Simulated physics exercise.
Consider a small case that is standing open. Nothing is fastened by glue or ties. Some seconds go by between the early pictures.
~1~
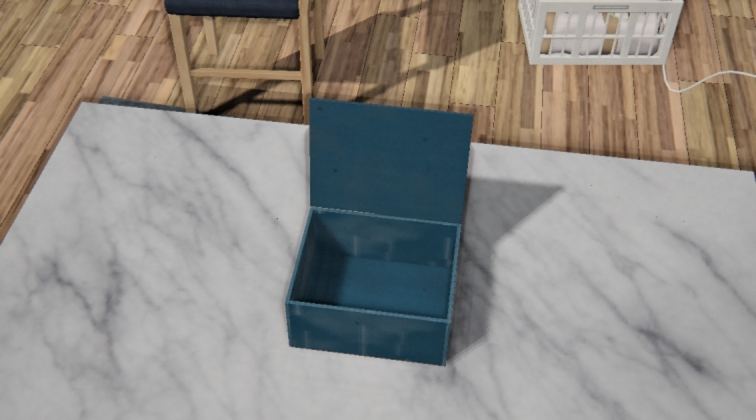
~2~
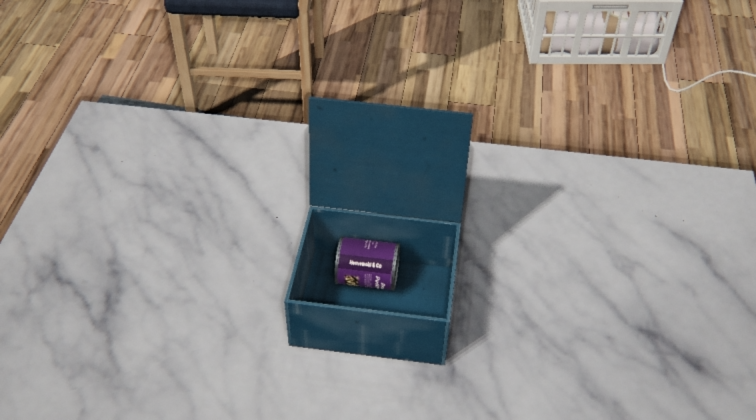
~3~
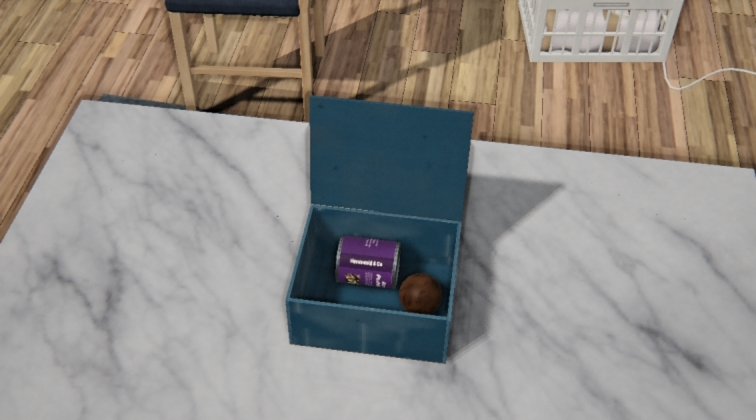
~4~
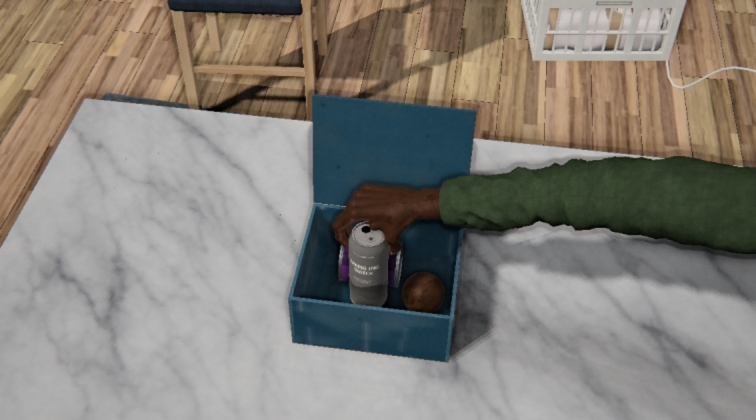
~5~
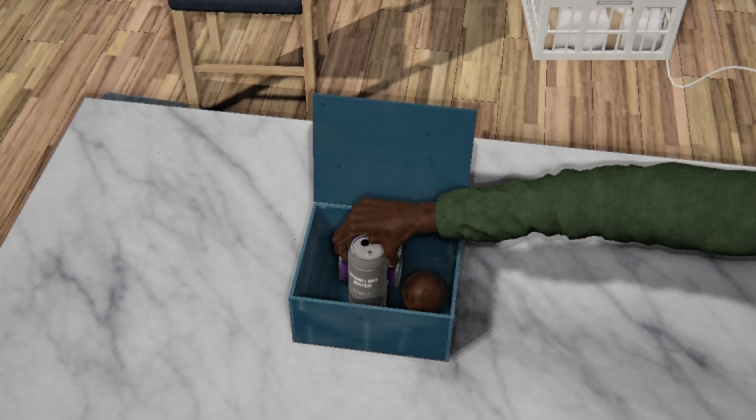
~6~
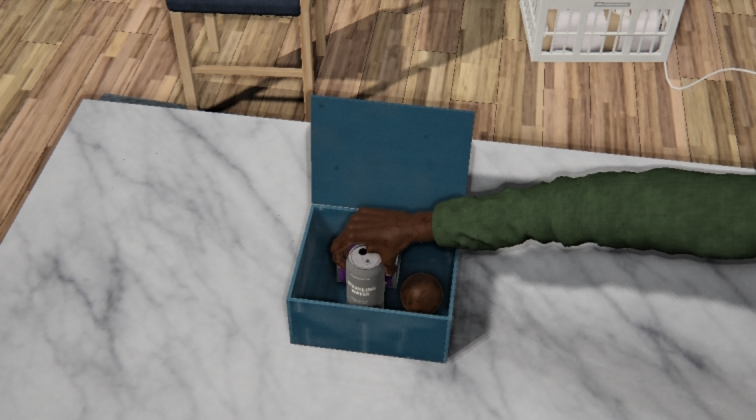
An open blue box on a marble table was empty at first, then held a purple can and a brown ball, before a hand in a green sleeve lowered a grey can in beside them.
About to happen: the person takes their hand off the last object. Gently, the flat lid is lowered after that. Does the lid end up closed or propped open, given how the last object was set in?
Most likely there will be a gap under the lid.
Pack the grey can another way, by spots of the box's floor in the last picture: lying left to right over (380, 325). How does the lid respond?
Then it shuts flat.
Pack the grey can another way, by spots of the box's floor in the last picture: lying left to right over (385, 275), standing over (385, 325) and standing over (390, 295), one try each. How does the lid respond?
Going in order, the lid comes down all the way, then is left partly open, then is left partly open.
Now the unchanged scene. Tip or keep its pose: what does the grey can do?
Once everything settles, the grey can keeps its original angle.
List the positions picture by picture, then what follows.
In the first picture, the last thing is not in view yet.
In the second picture, the last thing is not in view yet.
In the third picture, the last thing is not in view yet; brown ball (421, 295).
In the fourth picture, still above its spot; grey can (369, 268); brown ball (423, 293).
In the fifth picture, still above its spot; grey can (368, 280); brown ball (424, 293).
In the sixth picture, put in, still held; grey can (365, 289); brown ball (422, 294).
Then, 1.40 s on from there, lid 73° above the rim.
Then, 1.80 s on from there, lid 36° above the rim.
In the end, lid 24° above the rim; all 3 unmoved. At the end, from the last picture's camera, grey can near (365, 289).
